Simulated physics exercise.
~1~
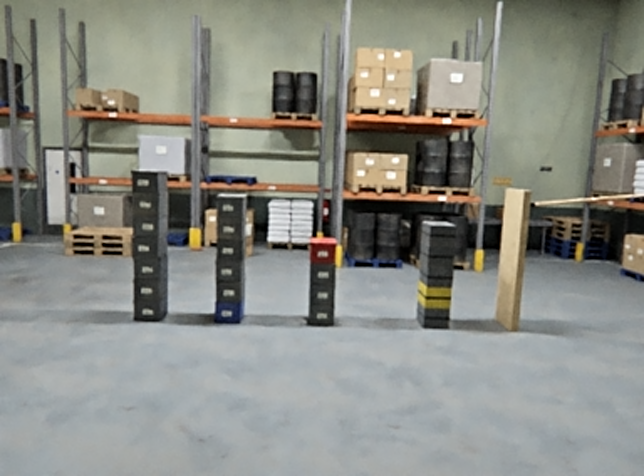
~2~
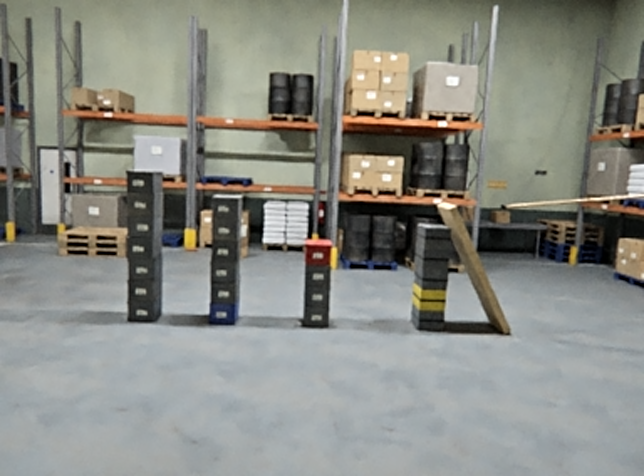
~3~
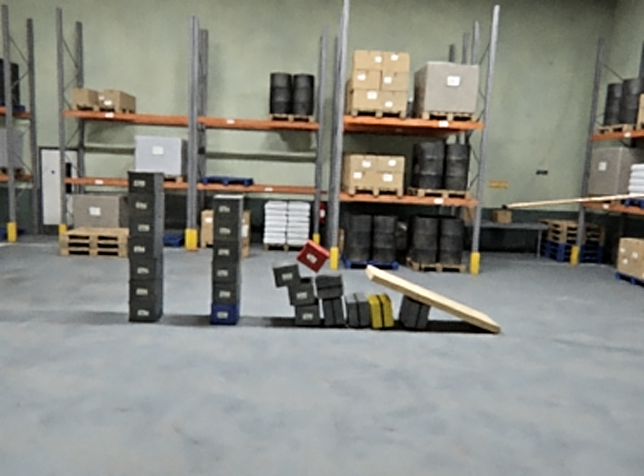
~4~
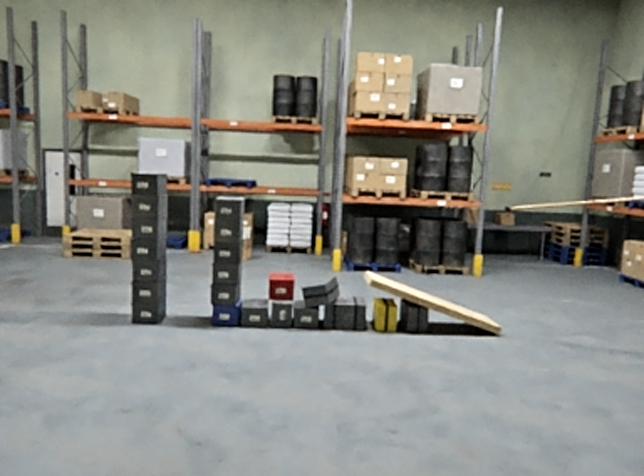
At first, four columns of dark lidded totes stand in a row across a storeroom floor, with a tall wooden board upright at the right end and a pole reaching toward it from the right. The board tips left and leans against the nearest column, which holds the yellow totes. That column topples leftward into the next, knocking its red top tote off at a tilt. The red tote drops and comes to rest upright on a low tote beside the second column from the left. The board ends slanted over the fallen totes, while the two left columns remain standing.
